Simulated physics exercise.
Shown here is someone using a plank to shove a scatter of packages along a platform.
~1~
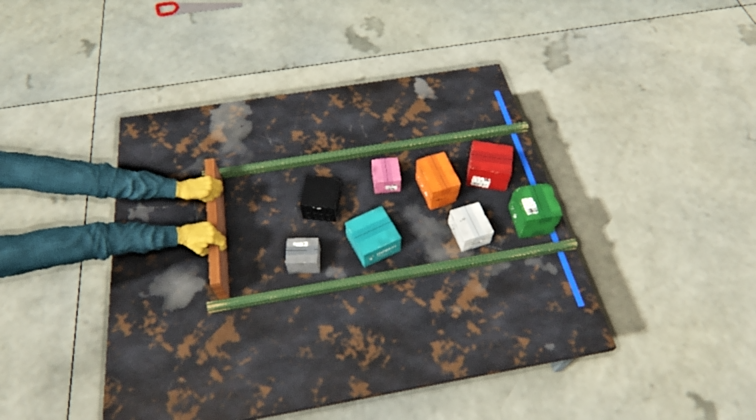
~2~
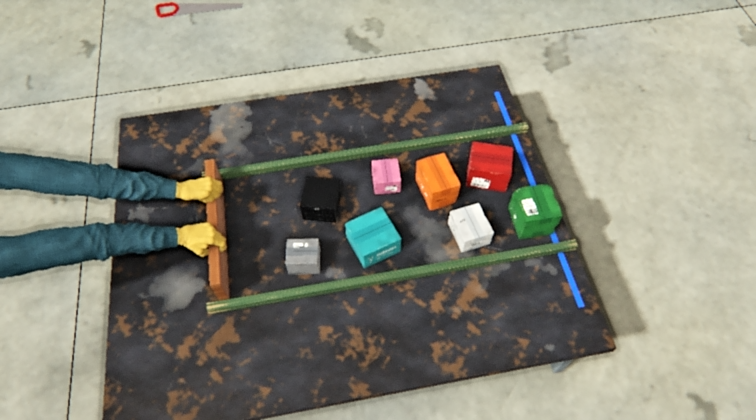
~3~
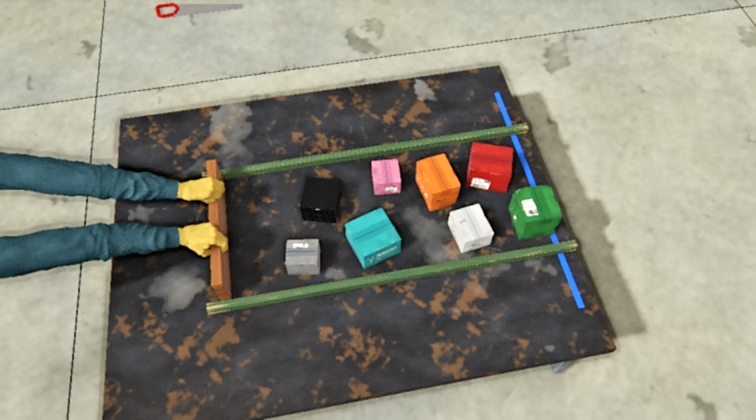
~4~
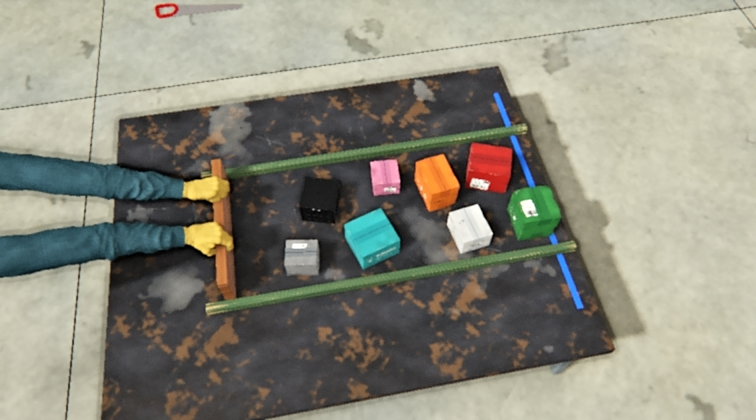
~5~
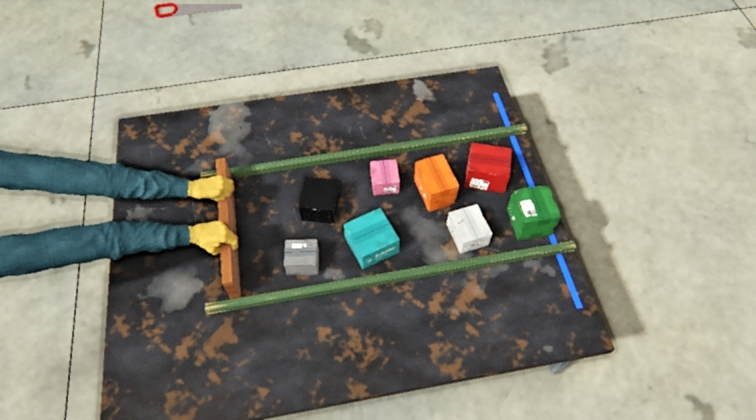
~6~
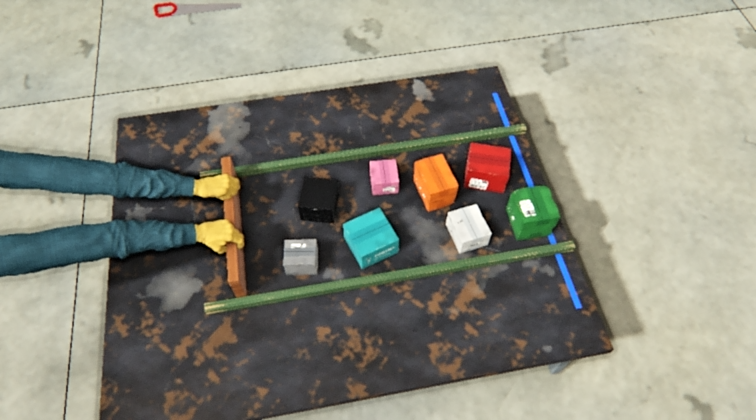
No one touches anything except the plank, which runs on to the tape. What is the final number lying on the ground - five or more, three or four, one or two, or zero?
So the tally of ones that come down is five plus, really.
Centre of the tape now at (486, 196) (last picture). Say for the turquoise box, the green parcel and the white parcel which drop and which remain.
Well, the turquoise box hangs in there, the green parcel leaves the top, and the white parcel leaves the top.
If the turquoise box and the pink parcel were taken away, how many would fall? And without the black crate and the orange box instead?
Going first to second: 4 and 4.
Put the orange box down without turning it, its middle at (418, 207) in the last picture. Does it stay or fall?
Placed like that, it leaves the surface.
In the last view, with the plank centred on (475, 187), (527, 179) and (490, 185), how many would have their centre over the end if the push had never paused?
Over the end: 3, 6, 4.
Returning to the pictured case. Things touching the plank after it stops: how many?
My count gives 2.
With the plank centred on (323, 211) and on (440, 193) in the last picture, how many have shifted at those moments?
First 3, after that 8.
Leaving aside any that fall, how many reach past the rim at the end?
Counting them gives 2.
A little later, none off yet; green parcel at rest near (532, 213); red box at rest near (487, 168); white parcel at rest near (468, 229).
Next, none off yet; green parcel at rest near (532, 213); red box shifted a little near (511, 169); white parcel shifted about its own width near (499, 224).
Later still, two off so far; green parcel fallen near (564, 253); red box dropping near (563, 222); white parcel tilted a little near (573, 214).
When it is over, the number that fall off is five or more; down, turquoise box, pink parcel, orange box, white parcel, red box and green parcel.
